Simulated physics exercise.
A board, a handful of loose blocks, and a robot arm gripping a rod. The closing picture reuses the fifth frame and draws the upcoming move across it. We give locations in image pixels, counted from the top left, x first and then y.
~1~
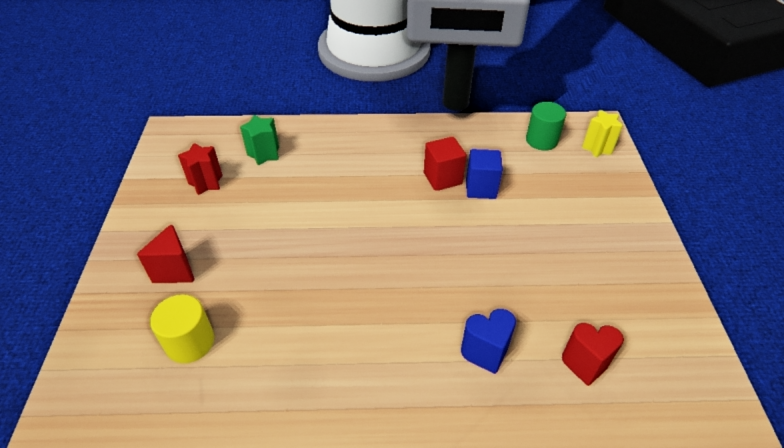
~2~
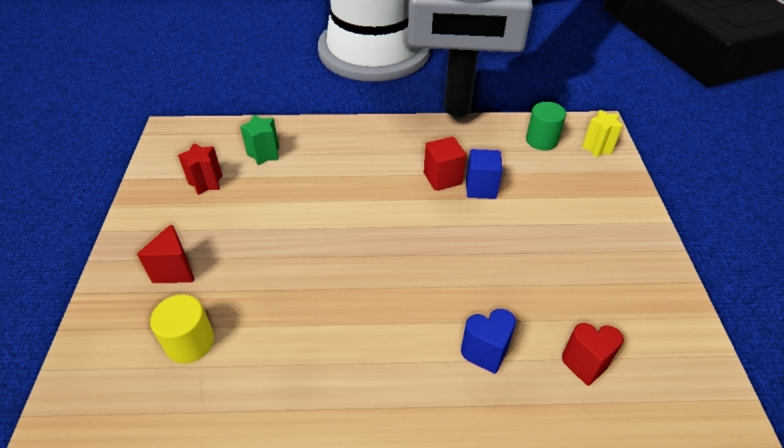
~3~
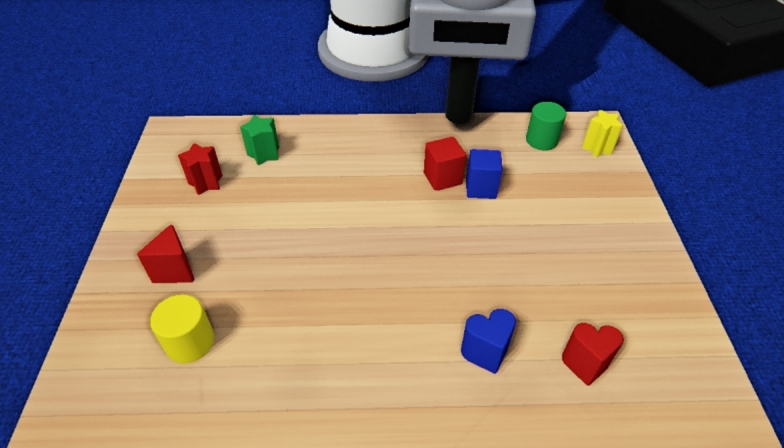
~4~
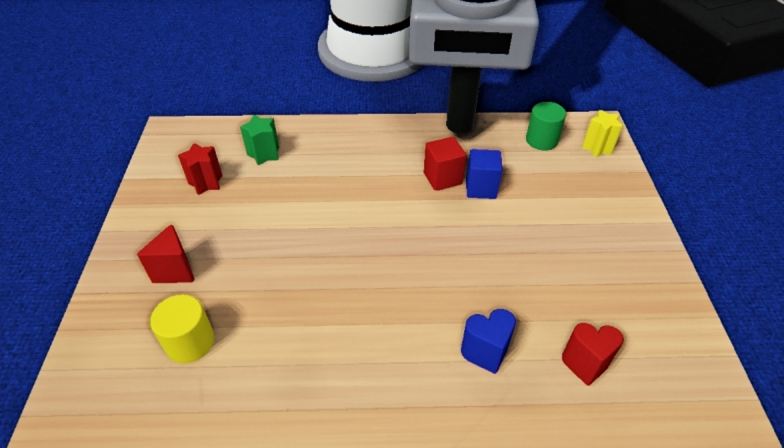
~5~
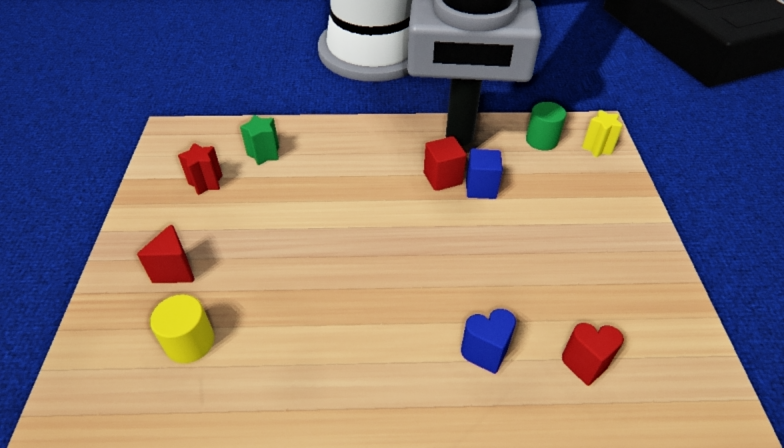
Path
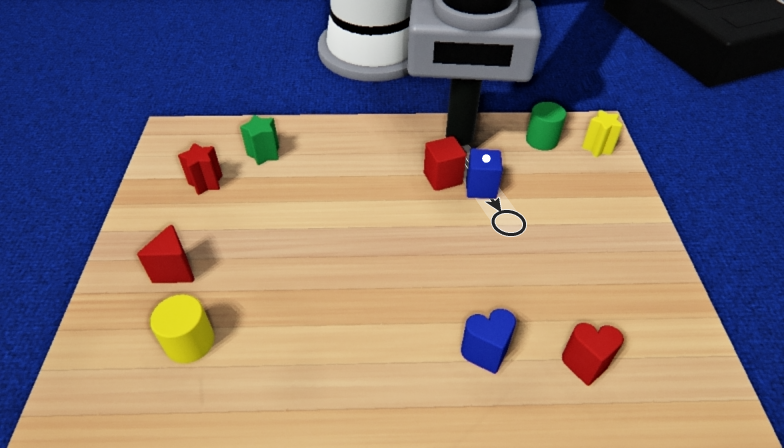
To begin with, a robot arm holds a dark rod at the far edge of a wooden board scattered with red, blue, green and yellow blocks. The rod then moves slowly forward, toward the red and blue cubes, ending just behind them, while all the blocks stay still.
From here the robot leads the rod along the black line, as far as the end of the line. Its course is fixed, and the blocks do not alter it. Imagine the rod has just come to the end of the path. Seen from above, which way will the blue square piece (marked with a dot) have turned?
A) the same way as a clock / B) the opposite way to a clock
It's B.
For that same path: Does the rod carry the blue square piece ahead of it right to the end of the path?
That would be a yes.
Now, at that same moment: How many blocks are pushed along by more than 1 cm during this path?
Here I'd predict a lone block moving more than 1 cm.
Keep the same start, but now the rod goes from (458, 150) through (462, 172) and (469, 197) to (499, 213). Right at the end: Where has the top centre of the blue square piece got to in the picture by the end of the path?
Most likely (538, 188).
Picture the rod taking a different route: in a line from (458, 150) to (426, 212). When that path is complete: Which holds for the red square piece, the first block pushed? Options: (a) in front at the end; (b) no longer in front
a: In front at the end.
Drawn move, from (458, 150) directly to (509, 223); the dot is on the blue square piece.
What follows on the original path. One third of the way, rod at (475, 160); blue square piece at (489, 163).
Two thirds of the way, rod at (493, 185); blue square piece at (511, 189), turned 15° anticlockwise.
At the end, rod at (512, 210); red square piece still; blue square piece at (534, 216), turned 25° anticlockwise.
